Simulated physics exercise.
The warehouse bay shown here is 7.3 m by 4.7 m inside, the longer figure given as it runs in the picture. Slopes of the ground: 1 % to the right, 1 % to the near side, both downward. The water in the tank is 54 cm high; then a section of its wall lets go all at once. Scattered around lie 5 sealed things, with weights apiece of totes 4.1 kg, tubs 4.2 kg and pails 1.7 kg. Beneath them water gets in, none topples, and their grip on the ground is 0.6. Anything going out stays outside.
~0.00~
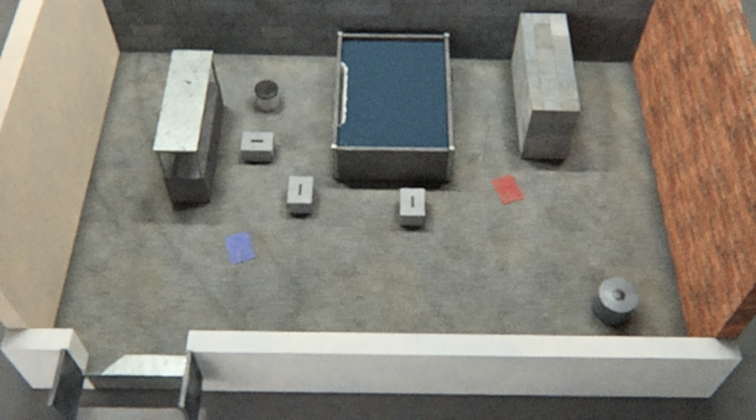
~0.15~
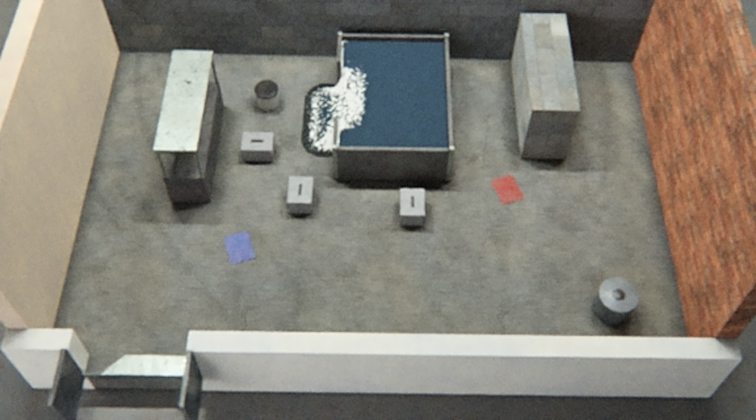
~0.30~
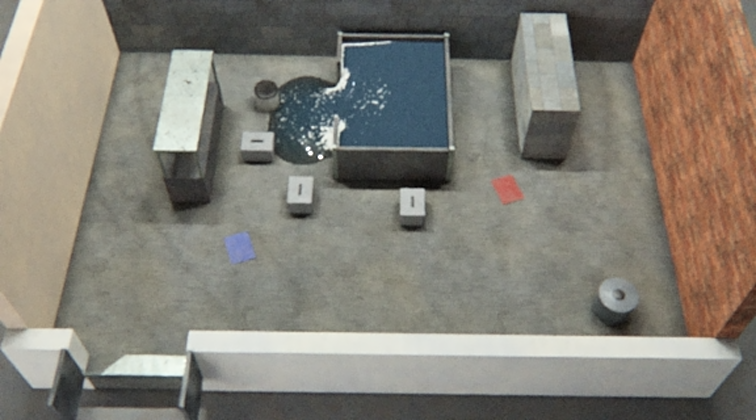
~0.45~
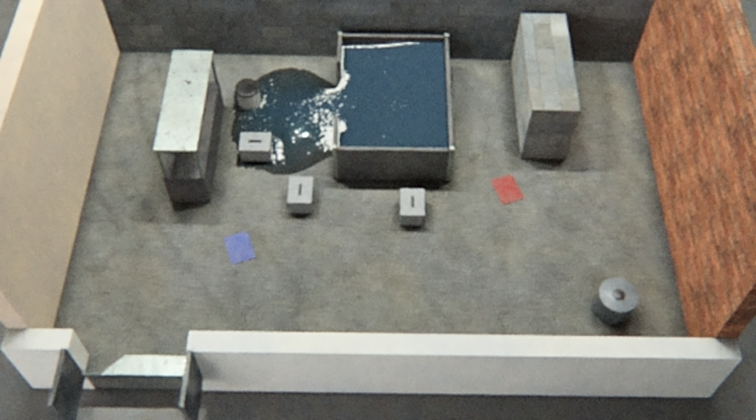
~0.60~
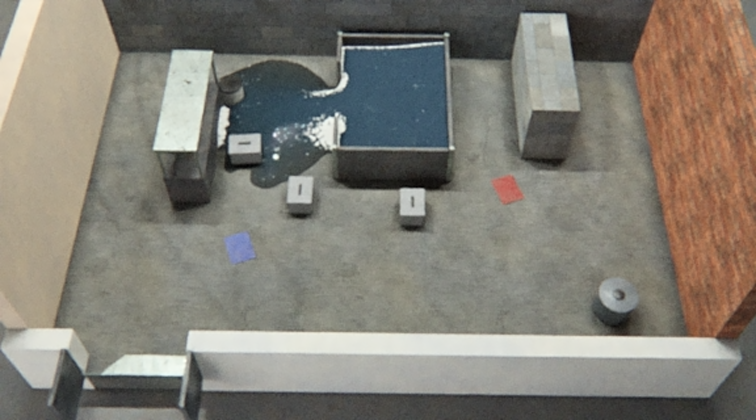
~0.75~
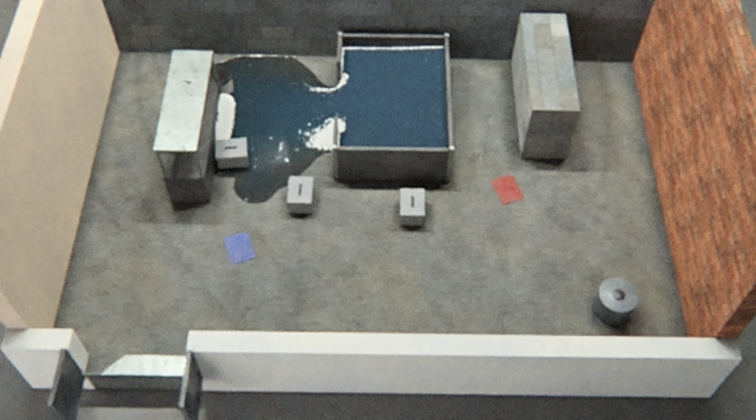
Dark water poured out of the left side of a tank and spread across the grey floor, pushing a small round pail and then a nearby box left toward a tall shelf.
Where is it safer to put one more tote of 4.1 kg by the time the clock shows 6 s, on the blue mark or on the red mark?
On the red mark.
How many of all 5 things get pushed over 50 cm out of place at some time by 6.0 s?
I count 2.
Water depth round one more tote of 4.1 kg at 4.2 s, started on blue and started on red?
It'd be 2 cm for the first one and 0 cm for the second.
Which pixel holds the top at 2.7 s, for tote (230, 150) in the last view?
About (324, 303), give or take.
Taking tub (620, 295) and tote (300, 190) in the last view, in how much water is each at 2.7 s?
About 0 and 1 cm.
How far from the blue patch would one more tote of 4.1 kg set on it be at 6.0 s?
I'd put it near 300 cm.
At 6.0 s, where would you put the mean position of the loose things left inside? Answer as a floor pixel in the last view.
Roughly at (461, 256).
After 1.2 s on blue it would be 0 cm off in 0 cm of water; on red it would be 0 cm off in 0 cm of water.
After 2.7 s on blue it would be 143 cm off in 5 cm of water; on red it would be 0 cm off in 0 cm of water.
After 4.2 s on blue it would be 257 cm off in 2 cm of water; on red it would be 0 cm off in 0 cm of water.
After 6.0 s on blue it would be 311 cm off in 2 cm of water; on red it would be 0 cm off in 0 cm of water.
